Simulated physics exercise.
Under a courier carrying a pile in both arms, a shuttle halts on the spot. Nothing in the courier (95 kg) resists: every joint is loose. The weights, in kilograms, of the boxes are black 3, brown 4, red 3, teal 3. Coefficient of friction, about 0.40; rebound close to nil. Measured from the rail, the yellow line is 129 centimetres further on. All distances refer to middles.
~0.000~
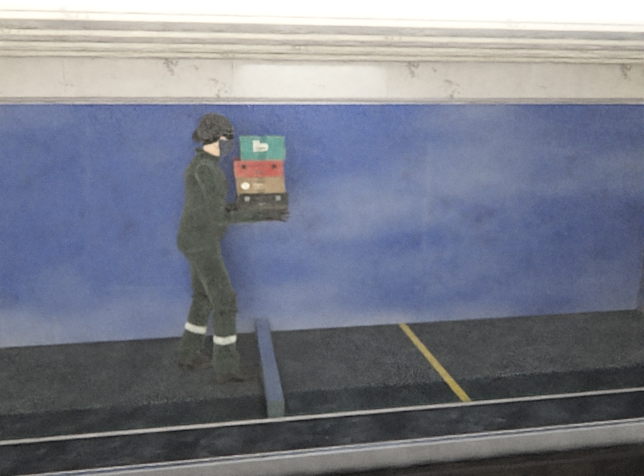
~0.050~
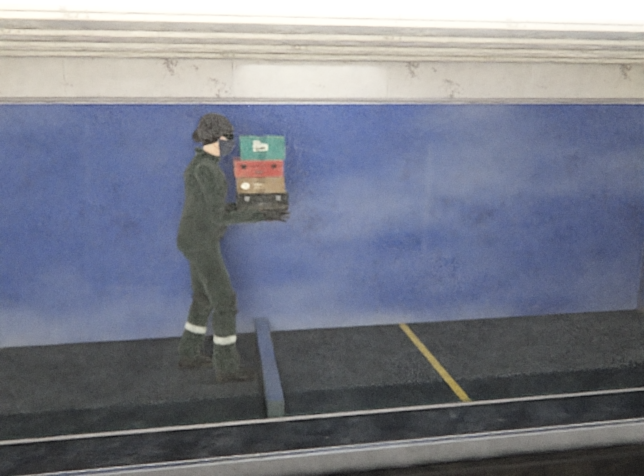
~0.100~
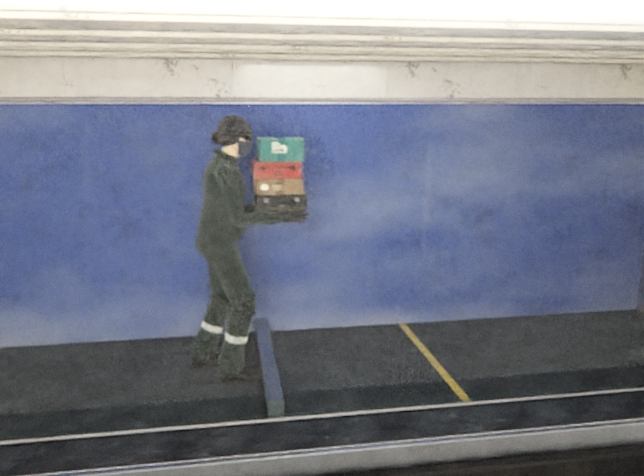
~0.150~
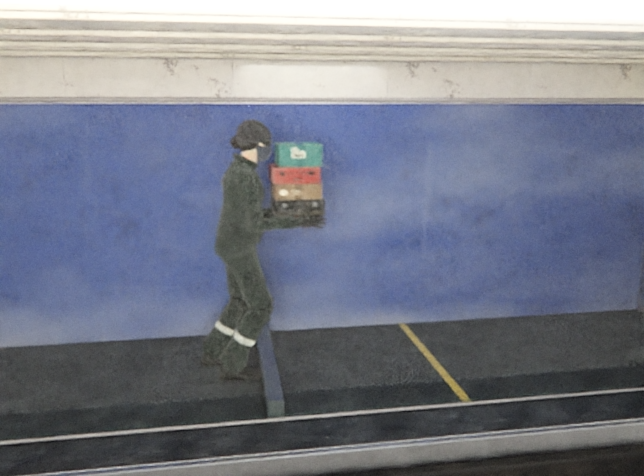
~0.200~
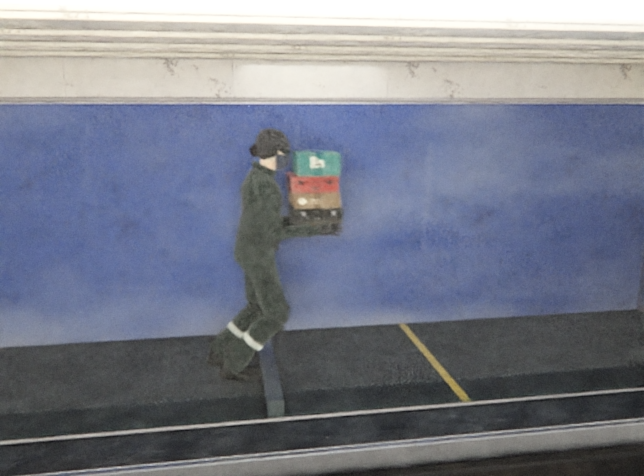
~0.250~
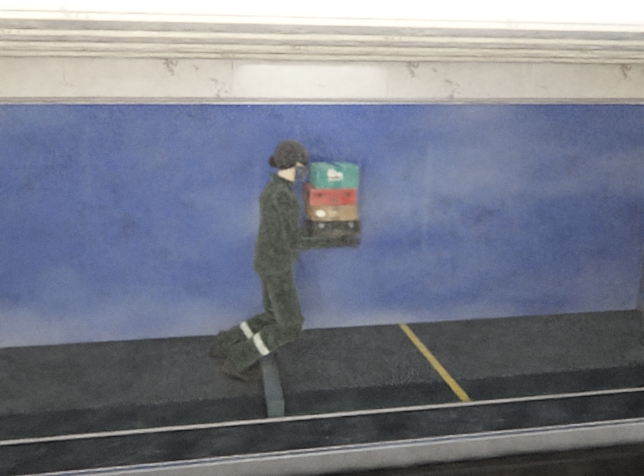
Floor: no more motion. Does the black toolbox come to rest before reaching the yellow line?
No, it goes over the yellow line.
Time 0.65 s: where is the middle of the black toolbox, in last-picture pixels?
Roughly (451, 350).
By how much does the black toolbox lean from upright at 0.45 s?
Close to 10 degrees off upright.
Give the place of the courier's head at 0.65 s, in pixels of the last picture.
At about (453, 283).
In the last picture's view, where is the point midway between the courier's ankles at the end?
The midpoint lands near (327, 344).
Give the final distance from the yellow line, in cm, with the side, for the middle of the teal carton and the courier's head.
So the teal carton finishes 200 centimetres past, while the courier's head finishes 70 centimetres past.
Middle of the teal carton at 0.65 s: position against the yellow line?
Past it by around 35 cm.
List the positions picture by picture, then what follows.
The first frame shows black toolbox (261, 197), courier's head (210, 146), red toolbox (257, 167), yellow line (452, 383).
The second frame shows black toolbox (261, 197), courier's head (210, 146), red toolbox (257, 167).
The third frame shows black toolbox (279, 199), courier's head (229, 147), red toolbox (275, 168).
The fourth frame shows black toolbox (297, 204), courier's head (248, 152), red toolbox (294, 173).
The fifth frame shows black toolbox (315, 212), courier's head (267, 160), red toolbox (311, 182).
The sixth frame shows black toolbox (332, 223), courier's head (285, 171), red toolbox (329, 194), yellow line (452, 383). Everything loose set off at about 2.5 m/s.
After 0.45 s the black toolbox is 27 cm short of the yellow line, tilted 10°, near (397, 297) in the last picture's view; the courier's head 58 cm short of the yellow line.
After 0.65 s the black toolbox is 15 cm past the yellow line, tilted 0°, near (451, 350) in the last picture's view; the courier's head 15 cm past the yellow line.
After 0.95 s the black toolbox is 35 cm past the yellow line, tilted 0°, near (477, 350) in the last picture's view.
At rest, 2.3 s, black toolbox crosses the yellow line; brown parcel crosses the yellow line; red toolbox crosses the yellow line; teal carton crosses the yellow line; courier's head crosses the yellow line.
